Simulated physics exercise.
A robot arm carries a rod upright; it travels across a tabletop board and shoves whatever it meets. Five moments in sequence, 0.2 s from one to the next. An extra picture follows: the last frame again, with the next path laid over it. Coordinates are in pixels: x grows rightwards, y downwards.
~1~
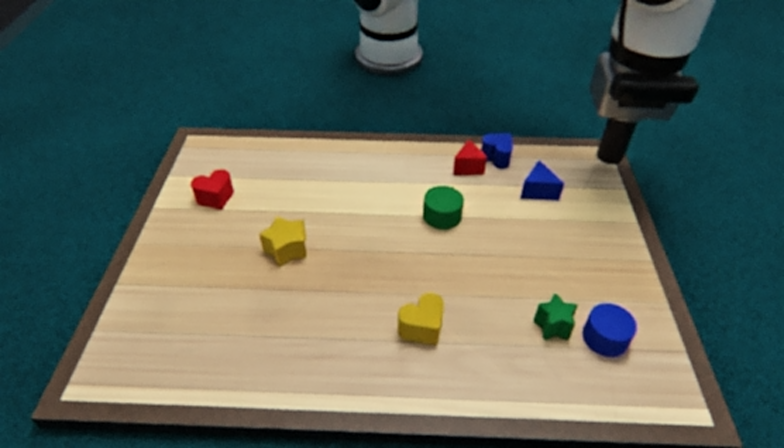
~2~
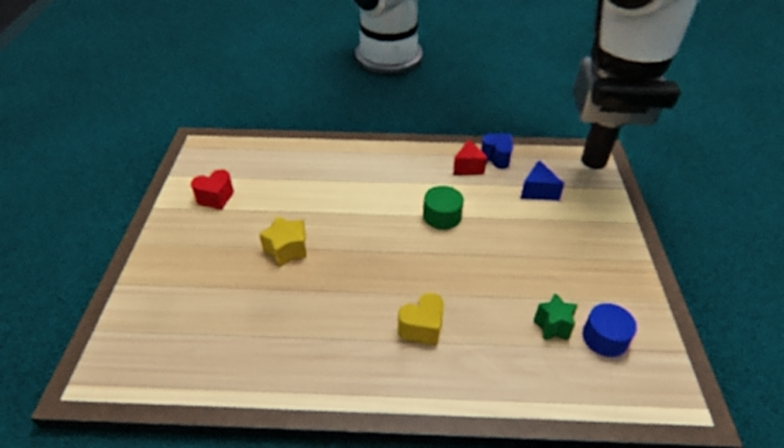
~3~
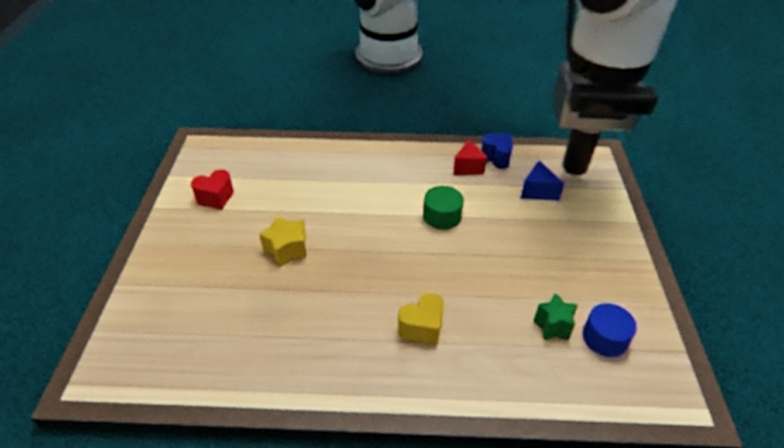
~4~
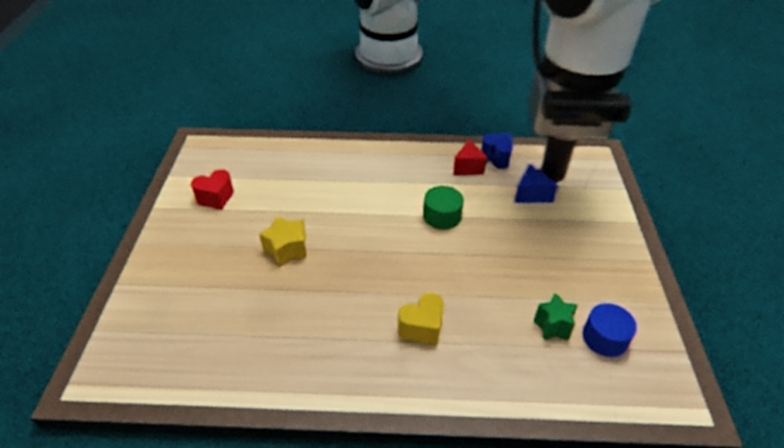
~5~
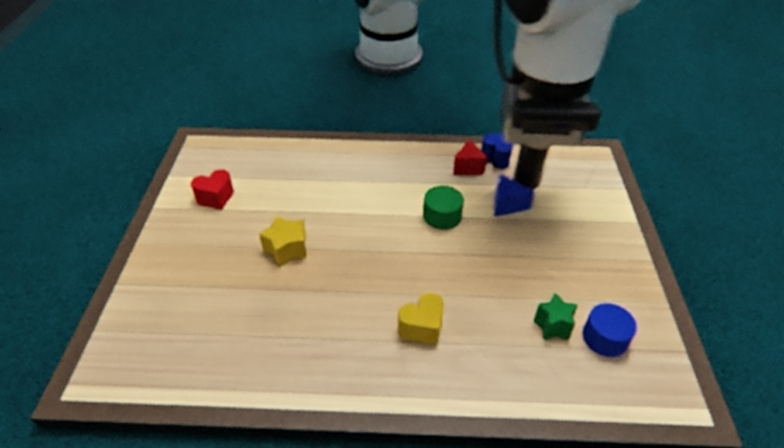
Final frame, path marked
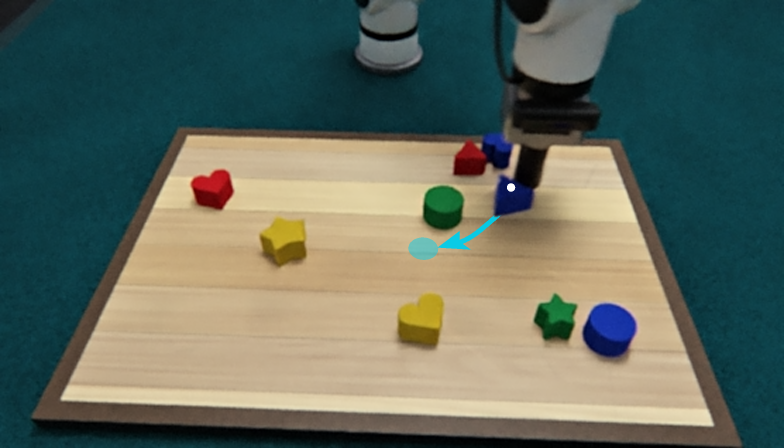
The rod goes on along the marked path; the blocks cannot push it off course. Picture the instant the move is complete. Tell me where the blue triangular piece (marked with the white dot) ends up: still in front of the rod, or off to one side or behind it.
The rod still pushes it.
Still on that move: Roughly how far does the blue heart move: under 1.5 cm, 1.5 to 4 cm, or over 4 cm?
My prediction: Under 1.5 cm.
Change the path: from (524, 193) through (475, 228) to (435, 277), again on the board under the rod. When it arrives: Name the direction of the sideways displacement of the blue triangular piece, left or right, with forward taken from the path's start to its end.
The blue triangular piece goes right.
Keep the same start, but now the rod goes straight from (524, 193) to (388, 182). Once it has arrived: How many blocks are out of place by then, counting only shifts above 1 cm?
Once the path ends, one block will have shifted.
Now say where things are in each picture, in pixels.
In the first frame, rod tip (609, 157); block tops, green disc (444, 198); blue heart (500, 141); blue triangular piece (543, 174).
In the second frame, rod (594, 162); blocks unchanged.
In the third frame, rod (575, 167); blocks unchanged.
In the fourth frame, rod (552, 174); blue triangular piece (536, 177).
In the fifth frame, rod (526, 182); green disc (444, 198); blue heart (500, 141); blue triangular piece (511, 188).
Path on the board, from (524, 193) by way of (498, 216) and (468, 239) to (423, 248); the dot is on the blue triangular piece.
On the path given first. One third of the way, rod (499, 205); blue triangular piece (479, 208), turned 20° clockwise.
Two thirds of the way, rod (469, 228); green disc (441, 198); blue triangular piece (443, 230), turned 40° clockwise.
At the end, rod (424, 238); green disc (441, 198); blue heart in place; blue triangular piece (402, 244).
